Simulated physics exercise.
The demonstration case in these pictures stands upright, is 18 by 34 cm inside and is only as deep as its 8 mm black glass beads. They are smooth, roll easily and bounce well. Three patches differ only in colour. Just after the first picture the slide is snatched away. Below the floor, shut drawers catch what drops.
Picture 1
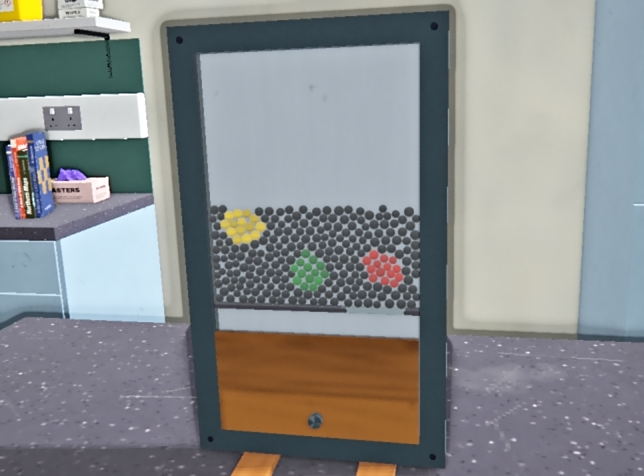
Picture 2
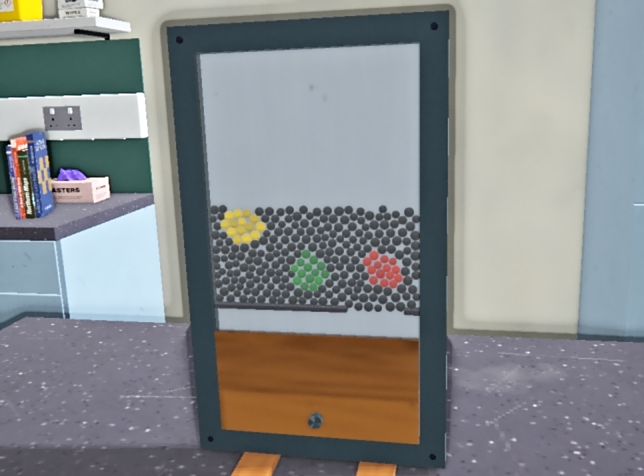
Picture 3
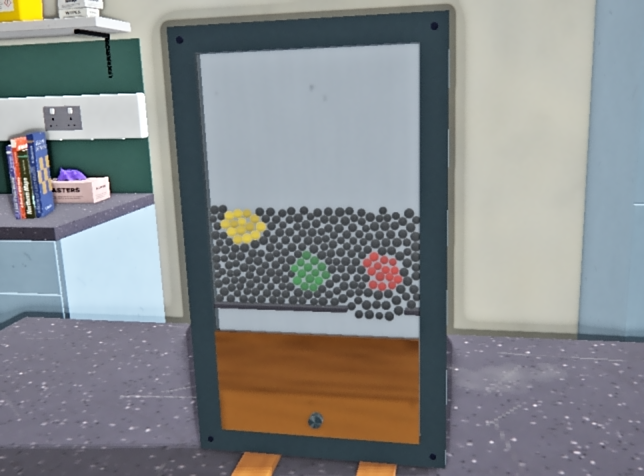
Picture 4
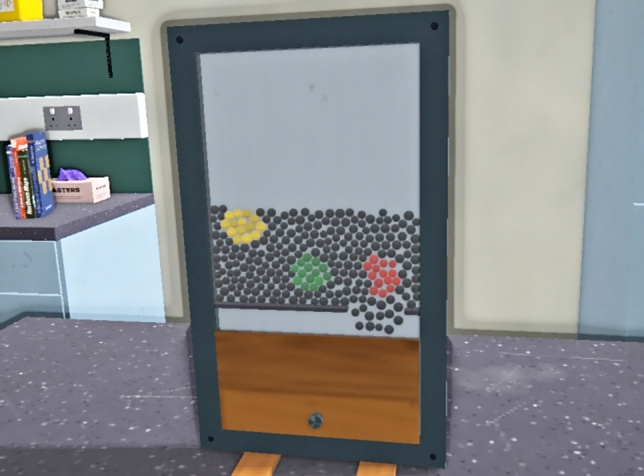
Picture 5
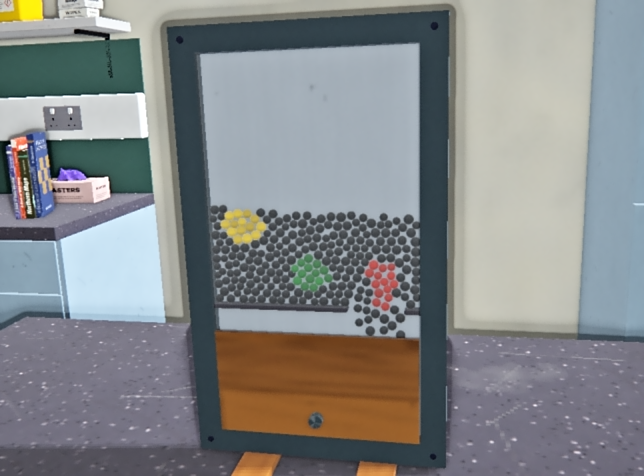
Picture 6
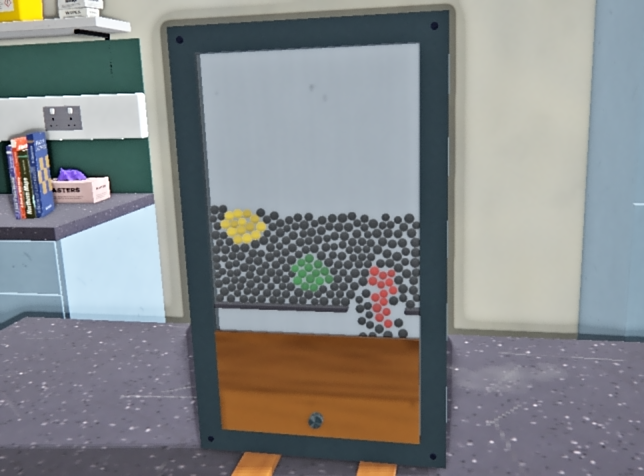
Black beads and some red ones drop through a gap at the lower right.
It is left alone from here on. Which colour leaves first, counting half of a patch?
Answer: Red.
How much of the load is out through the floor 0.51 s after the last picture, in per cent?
About 60 per cent.
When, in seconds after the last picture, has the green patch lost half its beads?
At about 0.4 s.
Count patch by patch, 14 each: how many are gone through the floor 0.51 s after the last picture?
Green 10, yellow 0, red 14.
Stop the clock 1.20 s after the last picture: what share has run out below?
About 75 per cent.
Then, 0.14 s after the last picture, 25 % are out; out of 14, green 0, yellow 0, red 14.
Then, 0.50 s after the last picture, 60 % are out; out of 14, green 10, yellow 0, red 14.
Then, 1.20 s after the last picture, 75 % are out; out of 14, green 14, yellow 7, red 14.
At rest 2.3 s after the last picture, 80 % are out; out of 14, green 14, yellow 11, red 14; half out at green 0.45 s, yellow 1.20 s, red 0.07 s.
